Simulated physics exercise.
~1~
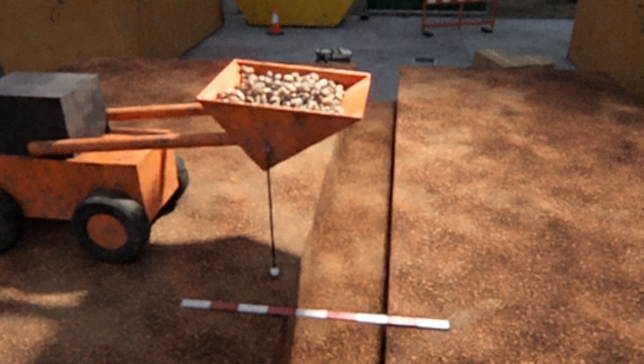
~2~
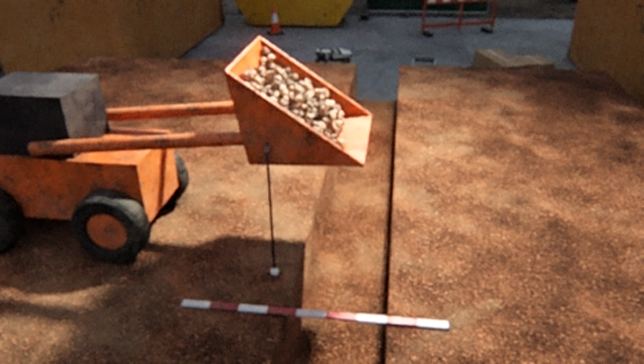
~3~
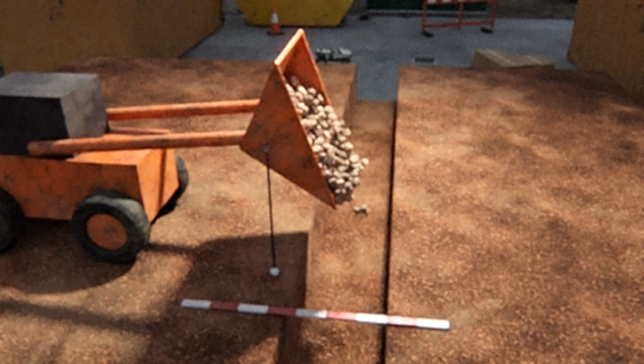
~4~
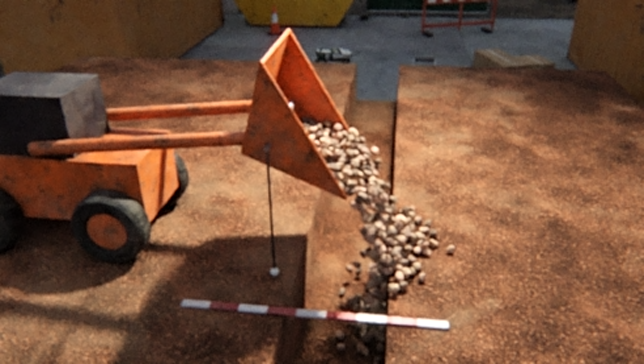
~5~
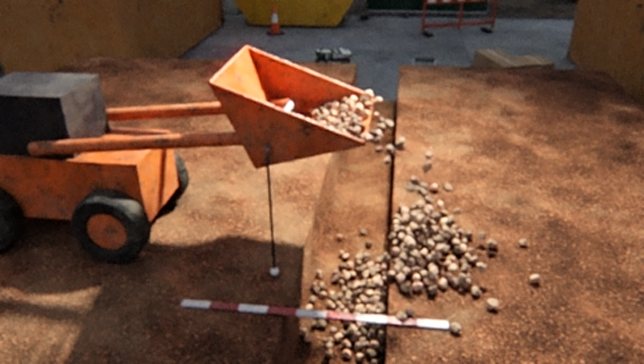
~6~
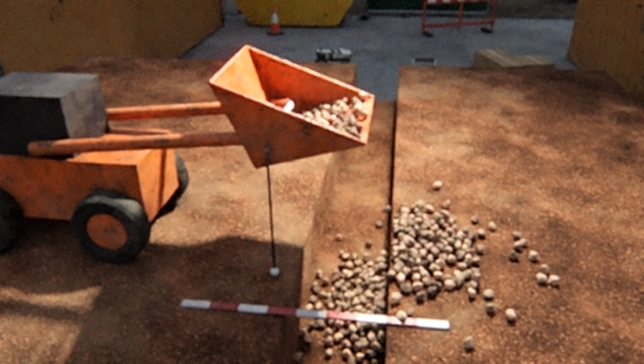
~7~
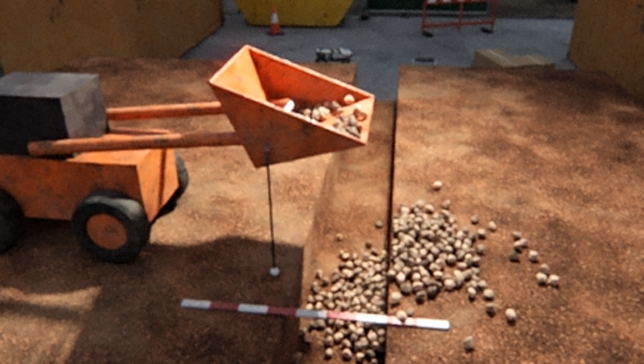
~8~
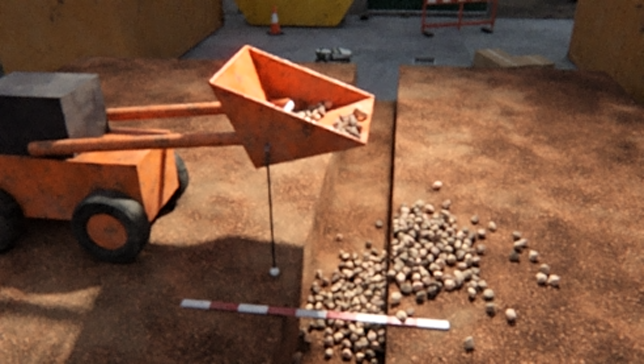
An orange loader tipped its raised bucket forward and poured pale stones down to the right, then tilted it partly back and held still, leaving some stones inside and the rest heaped in the trench and scattered on the ground beyond it.
